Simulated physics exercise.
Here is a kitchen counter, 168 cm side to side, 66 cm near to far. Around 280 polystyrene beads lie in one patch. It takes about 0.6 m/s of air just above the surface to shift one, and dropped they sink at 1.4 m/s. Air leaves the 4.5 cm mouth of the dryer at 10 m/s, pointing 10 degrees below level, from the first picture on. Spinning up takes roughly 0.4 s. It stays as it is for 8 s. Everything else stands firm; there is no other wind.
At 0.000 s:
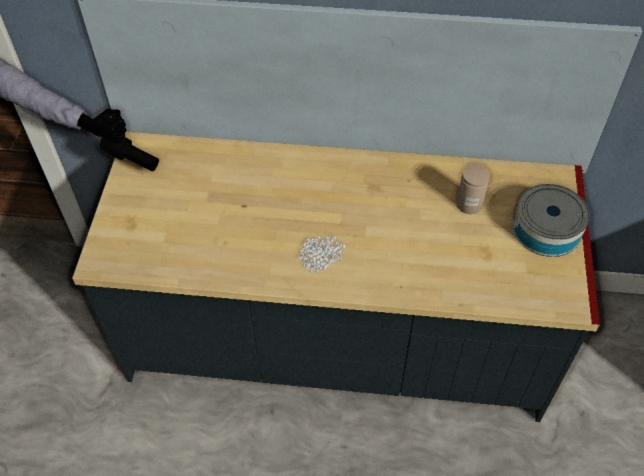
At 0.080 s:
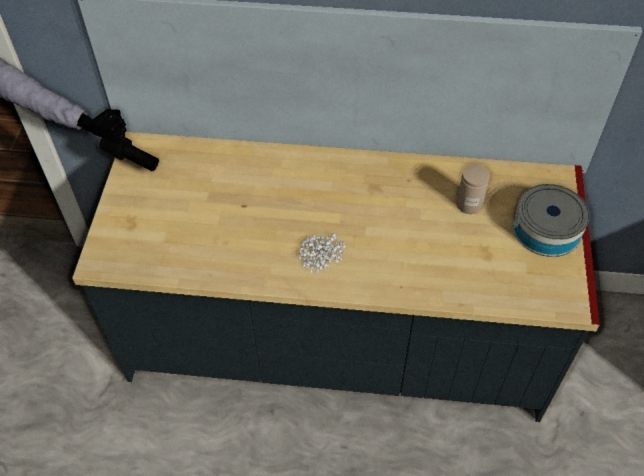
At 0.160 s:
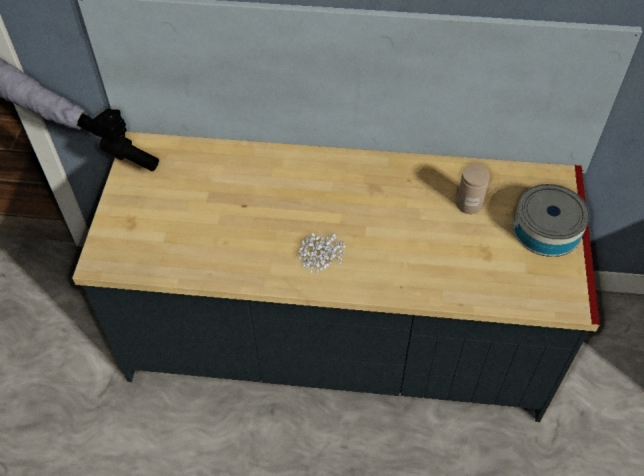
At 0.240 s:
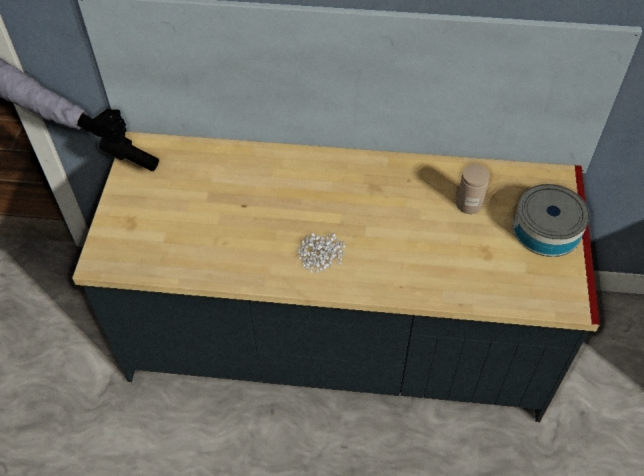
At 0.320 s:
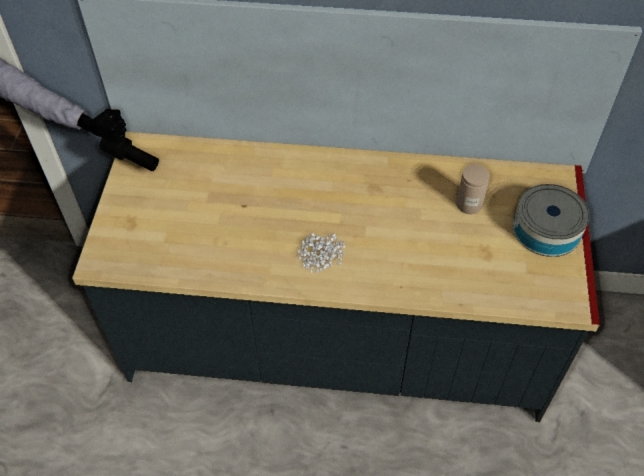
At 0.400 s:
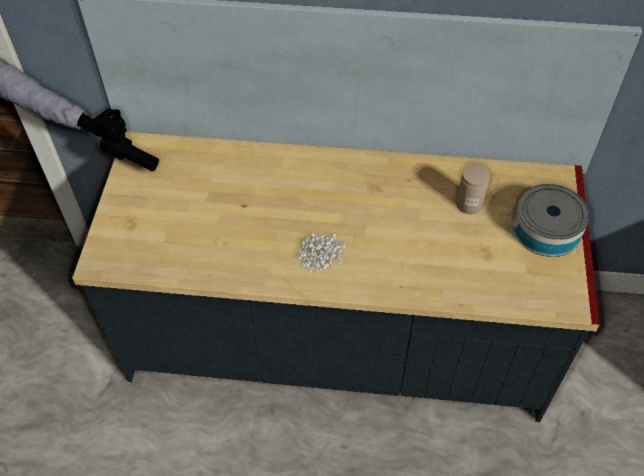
A gloved hand holding a black dryer over a wooden kitchen counter, with white beads, jar and large tin staying still.
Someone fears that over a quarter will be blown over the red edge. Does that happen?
Answer: No.
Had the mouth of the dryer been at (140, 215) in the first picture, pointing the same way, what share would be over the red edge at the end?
In that case some 50 per cent.
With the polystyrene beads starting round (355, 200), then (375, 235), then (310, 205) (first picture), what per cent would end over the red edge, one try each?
In turn about 80 %, 90 %, 70 %.
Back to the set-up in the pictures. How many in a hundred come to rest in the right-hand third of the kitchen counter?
About 0 %.
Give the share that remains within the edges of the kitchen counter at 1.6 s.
Some 0 per cent.
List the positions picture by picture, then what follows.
In the first frame, the middle of the polystyrene beads is near (320, 252), none has stirred yet and the mouth of the dryer is at (155, 165).
In the second frame, the middle of the polystyrene beads is near (321, 251), none has stirred yet and the red edge is centred on (590, 240).
In the third frame, the middle of the polystyrene beads is near (321, 251), none has stirred yet, the top of a jar is at (476, 174) and the top of a large tin is at (554, 211).
In the fourth frame, the middle of the polystyrene beads is near (321, 251) and none has stirred yet.
In the fifth frame, the middle of the polystyrene beads is near (321, 251) and none has stirred yet.
In the sixth frame, the middle of the polystyrene beads is near (321, 252) and none has stirred yet.
After 1.6 s the count stands so, 10 % are over the red edge.
After 2.6 s the count stands so, 10 % are over the red edge.
After 4.4 s the count stands so, 10 % are over the red edge.
After 8.0 s, at the end, 10 % are over the red edge.
